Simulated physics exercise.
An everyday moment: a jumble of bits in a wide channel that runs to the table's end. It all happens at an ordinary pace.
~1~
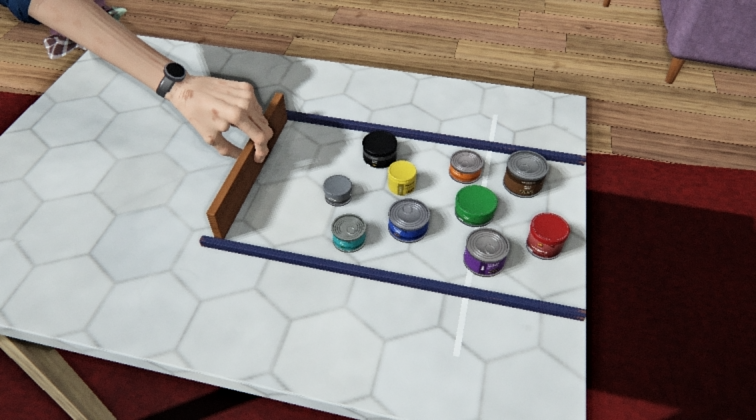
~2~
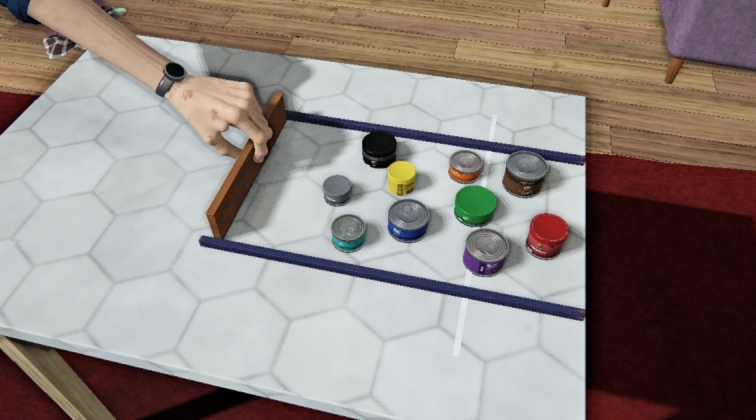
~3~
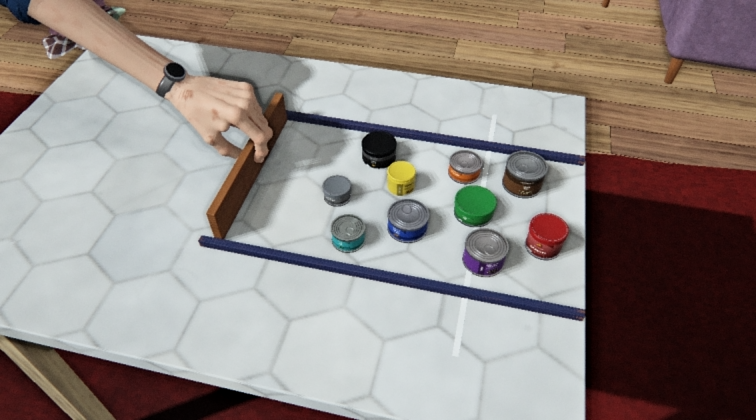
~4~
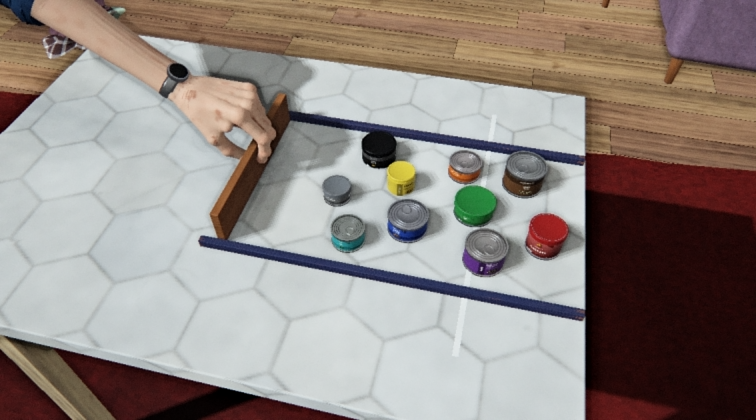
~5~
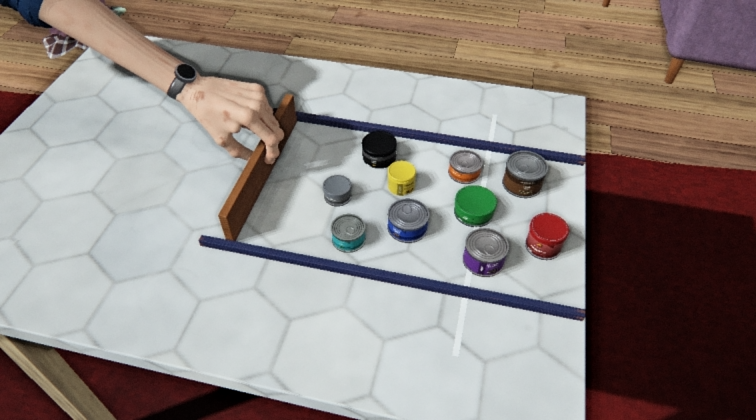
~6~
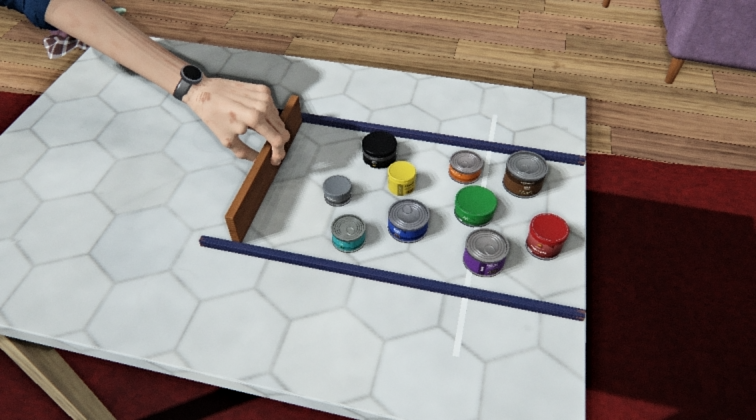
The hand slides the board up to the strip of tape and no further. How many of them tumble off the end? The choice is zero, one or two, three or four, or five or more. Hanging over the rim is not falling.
Here the number that fall off is zero.
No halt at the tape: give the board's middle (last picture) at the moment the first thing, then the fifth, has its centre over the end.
About (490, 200), then (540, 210).
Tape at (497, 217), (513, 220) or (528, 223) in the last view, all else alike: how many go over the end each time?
In that order 1, 1 and 1.
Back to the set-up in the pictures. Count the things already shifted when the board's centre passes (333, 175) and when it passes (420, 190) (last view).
The counts are 1 and 6.
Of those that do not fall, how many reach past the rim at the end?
It comes to 1.
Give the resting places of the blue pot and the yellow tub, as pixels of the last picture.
The blue pot at (507, 241), the yellow tub at (497, 192).
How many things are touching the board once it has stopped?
4 of them.
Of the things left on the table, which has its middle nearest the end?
Foremost is the brown pot.
Soon after, none off yet; red tin at rest near (547, 237); brown pot at rest near (525, 175); purple pot at rest near (485, 253).
After that, none off yet; red tin at rest near (547, 237); brown pot displaced a little near (538, 177); purple pot displaced a little near (500, 259).
In the end, the number that fall off is zero.
